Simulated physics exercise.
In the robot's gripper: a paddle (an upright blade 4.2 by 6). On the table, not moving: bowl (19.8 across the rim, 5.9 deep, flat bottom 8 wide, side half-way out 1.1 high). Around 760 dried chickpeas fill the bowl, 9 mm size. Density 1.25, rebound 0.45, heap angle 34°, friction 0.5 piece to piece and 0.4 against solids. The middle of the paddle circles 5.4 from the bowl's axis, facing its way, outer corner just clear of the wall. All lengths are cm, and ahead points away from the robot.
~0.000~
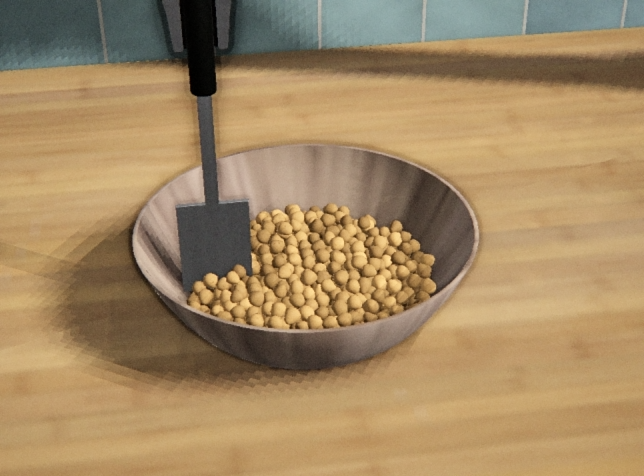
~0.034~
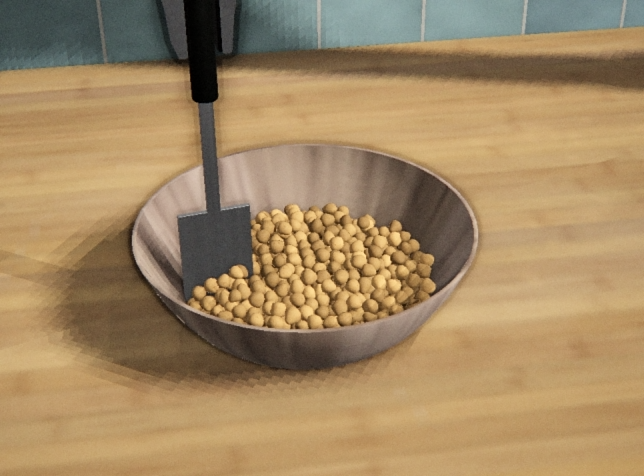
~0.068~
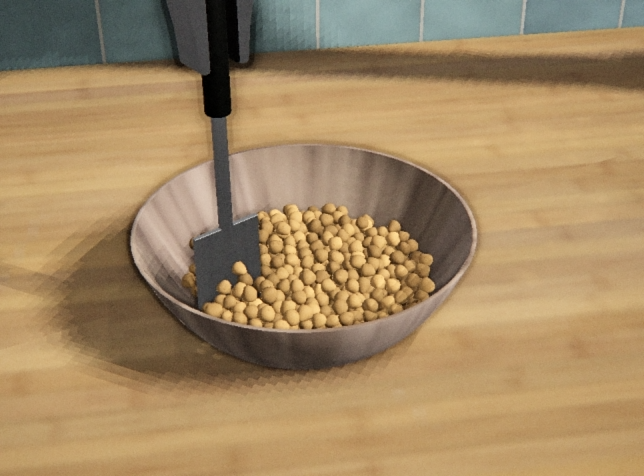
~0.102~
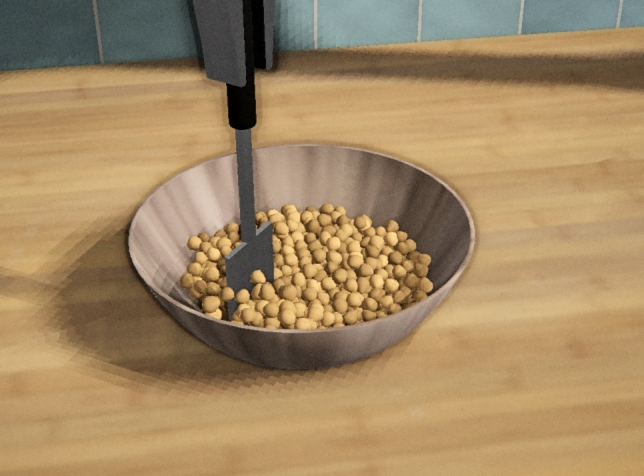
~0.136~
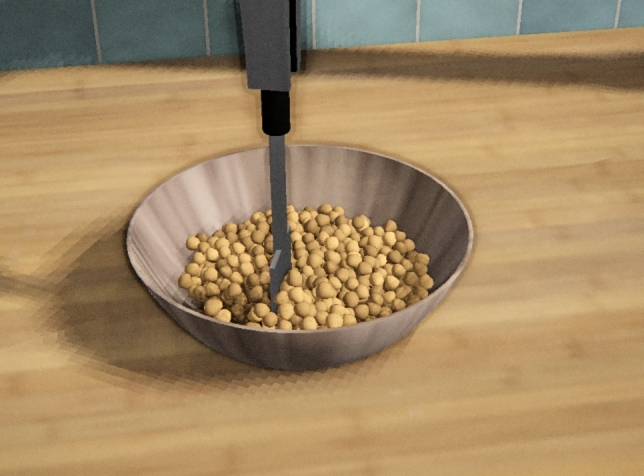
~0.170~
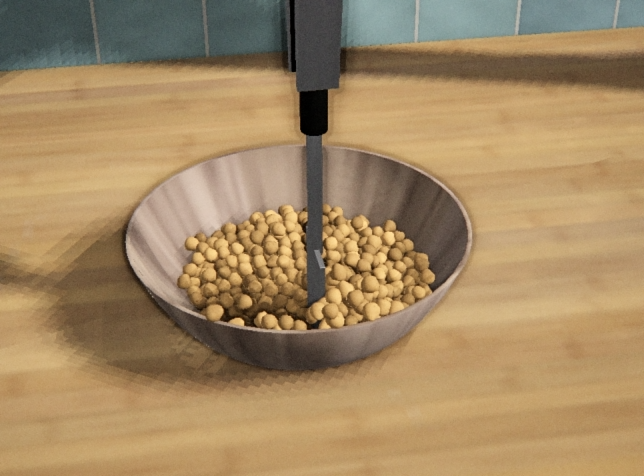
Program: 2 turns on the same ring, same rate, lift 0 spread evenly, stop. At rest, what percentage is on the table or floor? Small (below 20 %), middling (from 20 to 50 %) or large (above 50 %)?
On the table or floor the share is middling, from 20 to 50 %.
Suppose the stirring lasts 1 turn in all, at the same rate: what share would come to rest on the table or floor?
Then about 15 per cent.
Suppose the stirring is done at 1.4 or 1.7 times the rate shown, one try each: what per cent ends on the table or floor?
Some 40 and 50 per cent.
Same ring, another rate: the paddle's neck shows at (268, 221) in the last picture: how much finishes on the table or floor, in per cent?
Some 15 per cent.
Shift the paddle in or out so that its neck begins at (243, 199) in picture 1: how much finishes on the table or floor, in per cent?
About 5 per cent.
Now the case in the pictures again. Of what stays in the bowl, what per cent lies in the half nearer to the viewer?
About 60 per cent.
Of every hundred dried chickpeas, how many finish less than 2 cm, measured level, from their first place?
Some 15 per cent.
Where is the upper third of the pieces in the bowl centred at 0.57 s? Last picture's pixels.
At about (194, 261).
By 0.57 s, 338° round, highest piece 8 above the table; 647 in the bowl, 91 on the table or floor, 17 in flight or on the tool.
By 0.98 s, 225° round, highest piece 8 above the table; 570 in the bowl, 170 on the table or floor, 15 in flight or on the tool.
By 1.38 s, 0° round, highest piece 6 above the table; 546 in the bowl, 209 on the table or floor.
By 2.08 s, 0° round, highest piece 6 above the table; 546 in the bowl, 209 on the table or floor.
Final count, 546 in the bowl, 209 on the table or floor. That is 28 % on the table or floor.
